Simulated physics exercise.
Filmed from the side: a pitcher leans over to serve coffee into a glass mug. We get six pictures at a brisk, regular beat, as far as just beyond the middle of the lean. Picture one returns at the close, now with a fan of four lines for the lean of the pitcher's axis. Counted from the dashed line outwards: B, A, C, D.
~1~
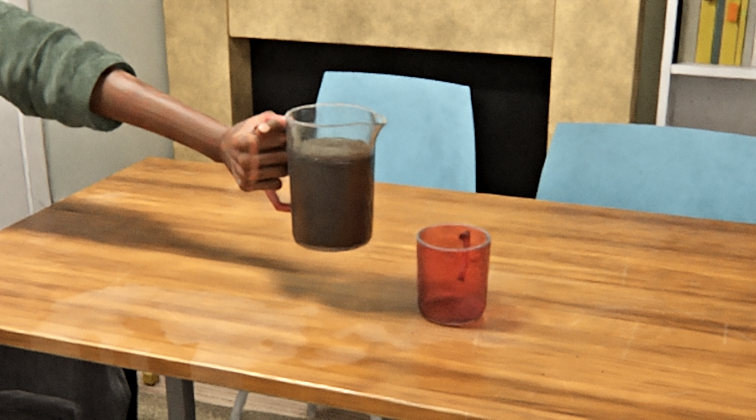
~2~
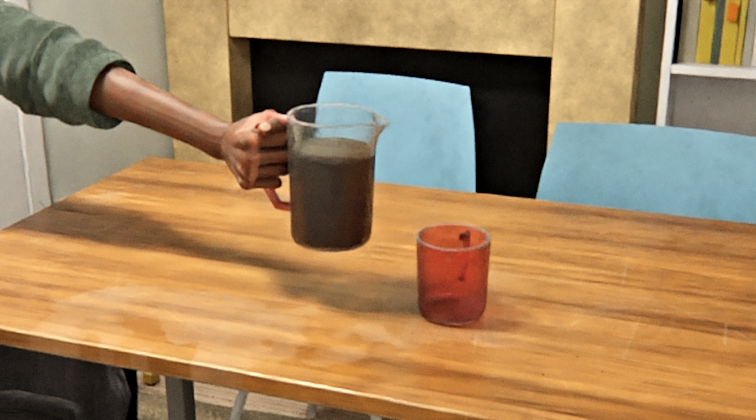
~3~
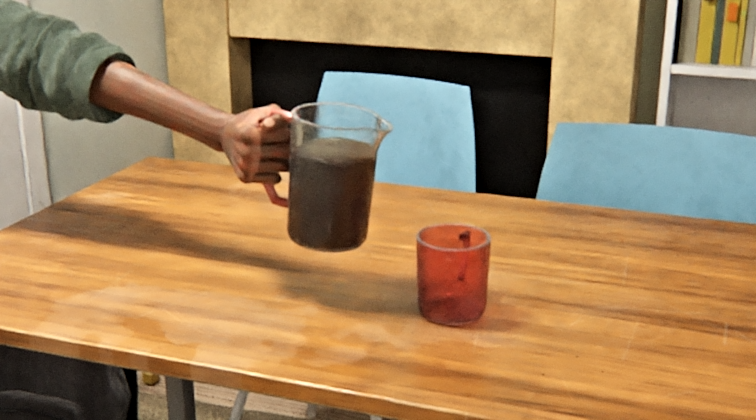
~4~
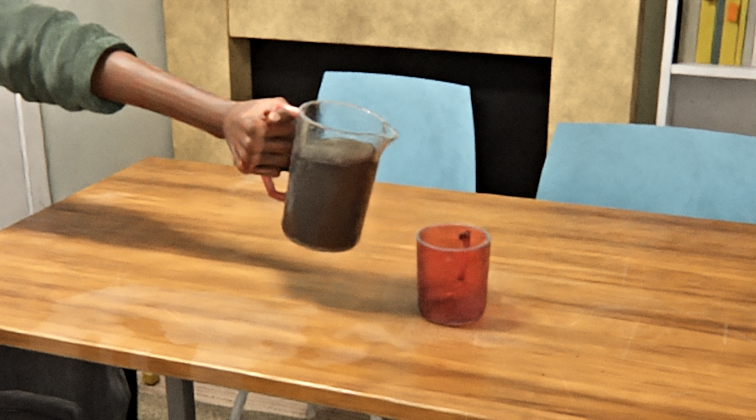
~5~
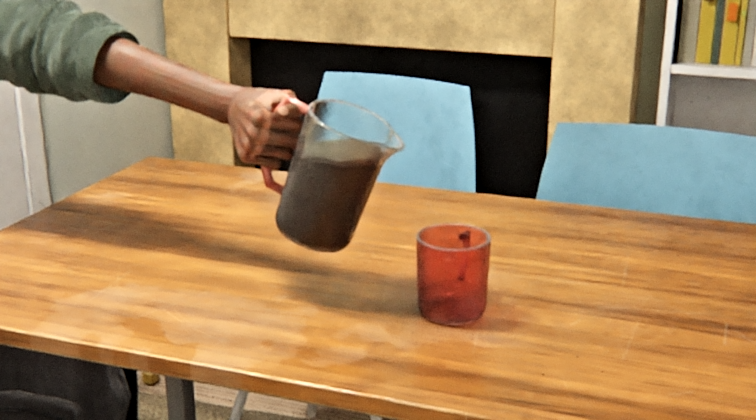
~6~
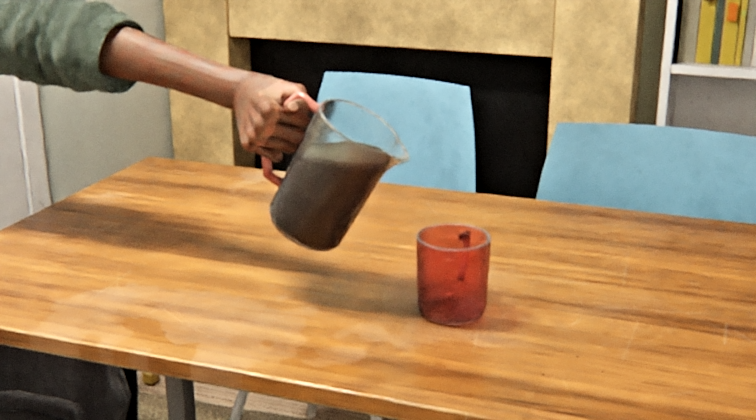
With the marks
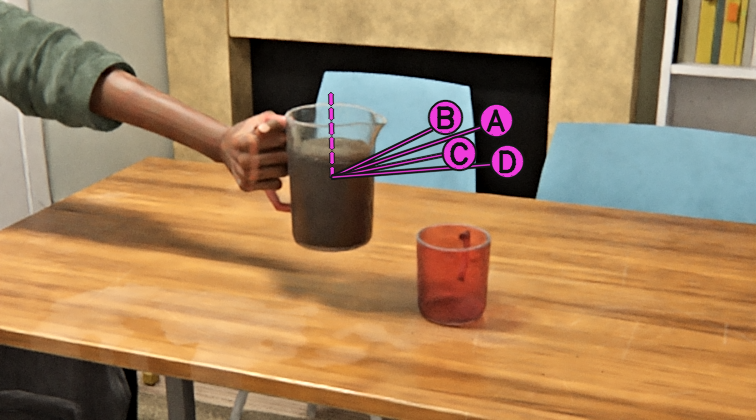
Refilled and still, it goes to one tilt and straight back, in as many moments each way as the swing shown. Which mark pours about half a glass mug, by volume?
I would pick mark A.
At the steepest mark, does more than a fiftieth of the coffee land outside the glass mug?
Yes.
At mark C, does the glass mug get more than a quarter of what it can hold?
Yes, it does.
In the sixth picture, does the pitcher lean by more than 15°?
Yes, it does.
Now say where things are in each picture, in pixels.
Upright, lip at (385, 122); rim of the glass mug round (454, 236); nothing has left yet, in the first picture.
Upright, lip at (386, 124); nothing has left yet, in the second picture.
Tipped about 6°, lip at (391, 129); nothing has left yet, in the third picture.
Tipped about 12°, lip at (396, 137); nothing has left yet, in the fourth picture.
Tipped about 21°, lip at (402, 147); nothing has left yet, in the fifth picture.
Tipped about 29°, lip at (407, 159); nothing has left yet, in the sixth picture.
On the marked copy, A at (480, 127); B at (431, 129); C at (442, 154); D at (490, 164).
If A is chosen, the glass mug ends with about 52 % of what it can hold.
If B is chosen, the glass mug ends with about 36 % of what it can hold.
If C is chosen, the glass mug ends with about 64 % of what it can hold; 4 % of the coffee is spilt.
If D is chosen, the glass mug ends with about 67 % of what it can hold; 14 % of the coffee is spilt.
